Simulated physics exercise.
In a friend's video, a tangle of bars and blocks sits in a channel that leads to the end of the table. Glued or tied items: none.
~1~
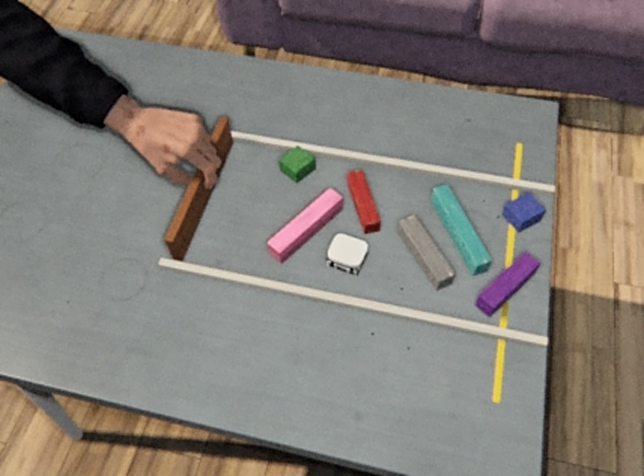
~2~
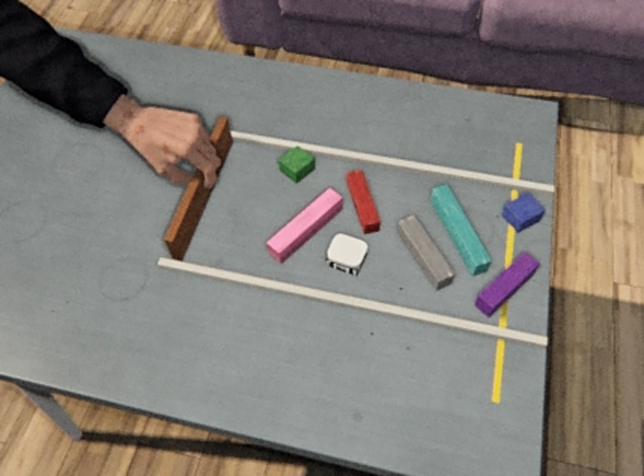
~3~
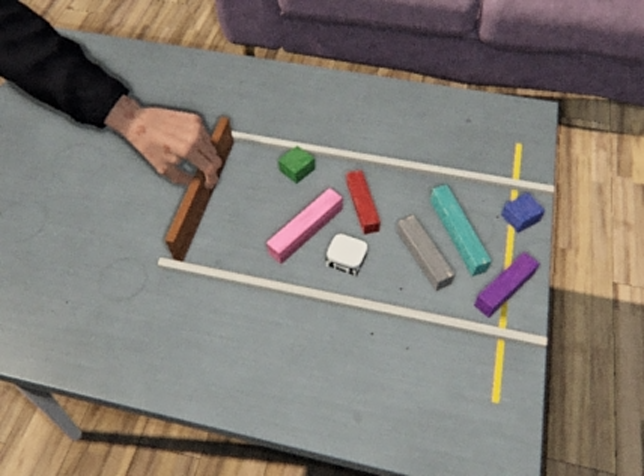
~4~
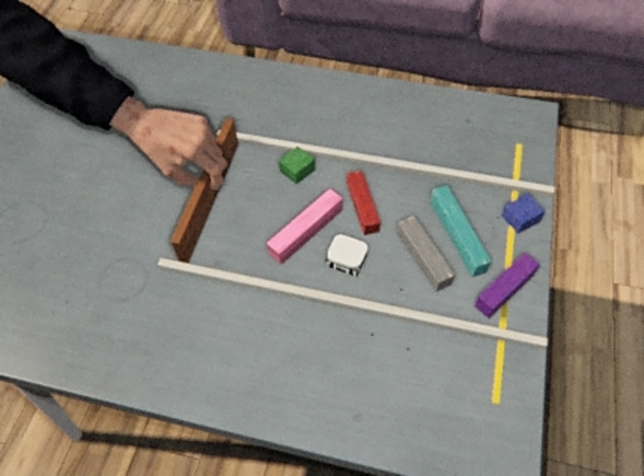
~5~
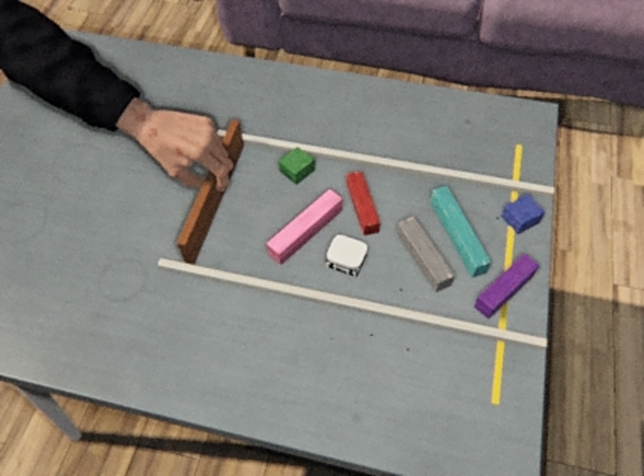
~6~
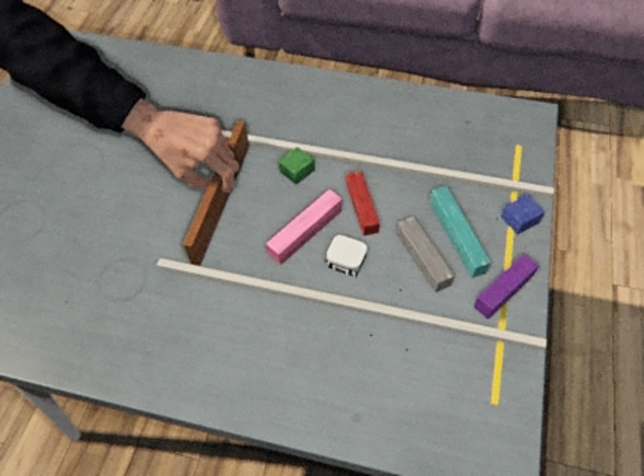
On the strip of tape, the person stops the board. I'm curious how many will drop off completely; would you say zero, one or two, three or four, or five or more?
I would say three or four.
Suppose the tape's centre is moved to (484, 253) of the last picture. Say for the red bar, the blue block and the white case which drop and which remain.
Here the red bar remains in place while the blue block drops down and the white case remains in place.
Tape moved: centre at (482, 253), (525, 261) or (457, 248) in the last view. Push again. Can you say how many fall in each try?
The three tries give 2, 6 and 0.
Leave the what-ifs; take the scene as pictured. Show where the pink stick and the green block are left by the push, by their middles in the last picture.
Close to (519, 268); the other close to (529, 201).
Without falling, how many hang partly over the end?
Count of overhanging things: 2.
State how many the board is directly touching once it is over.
The number is 2.
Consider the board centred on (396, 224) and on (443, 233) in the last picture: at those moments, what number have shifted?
First 6, then 8.
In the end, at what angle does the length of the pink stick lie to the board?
I'd estimate about 0 degrees.
A little later, none off yet; blue block at rest near (522, 214); purple bar at rest near (506, 286); turquoise bar at rest near (459, 231).
Next, none off yet; blue block at rest near (522, 214); purple bar moving near (511, 289); turquoise bar shifted a little near (486, 235).
When it is over, the number that fall off is three or four; down, grey bar, turquoise bar, purple bar and blue block.
